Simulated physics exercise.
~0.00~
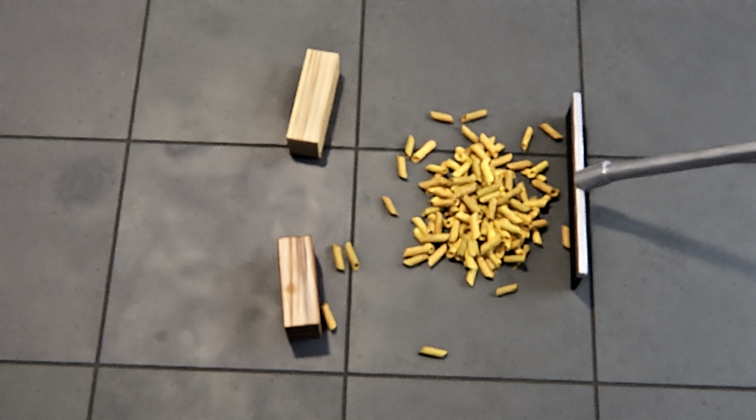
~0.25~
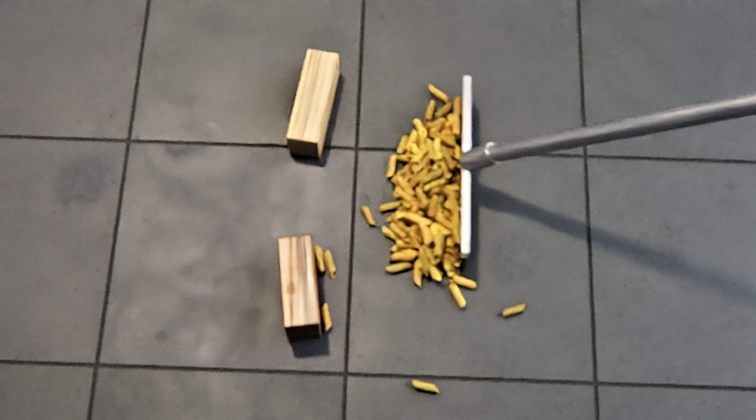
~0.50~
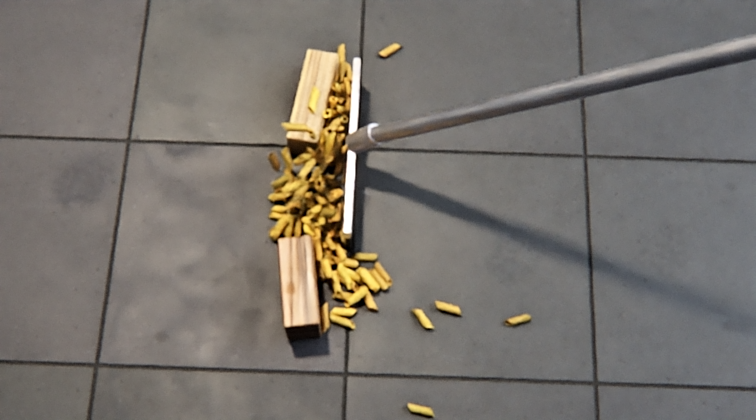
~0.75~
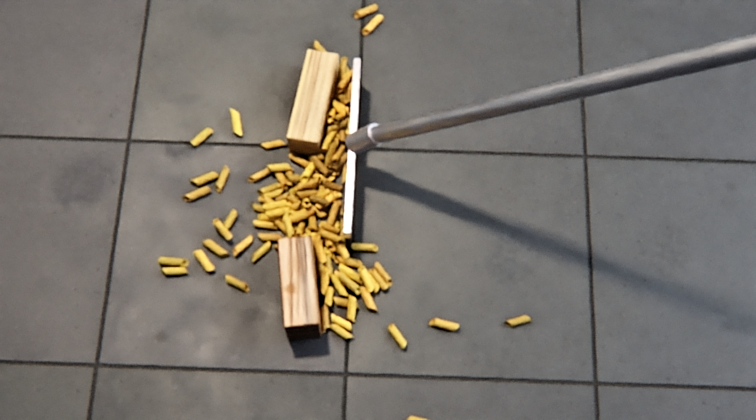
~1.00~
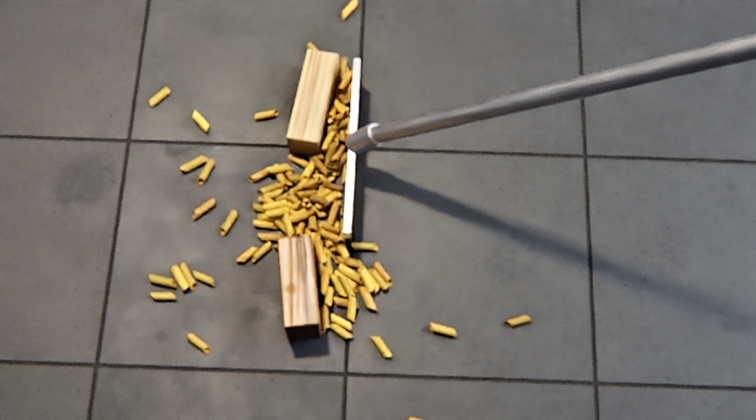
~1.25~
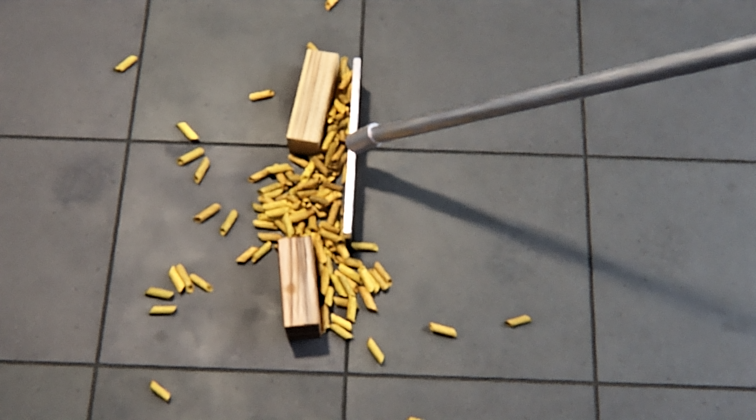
A squeegee pushes dry pasta left against two wooden blocks, and some scatters through the gap.
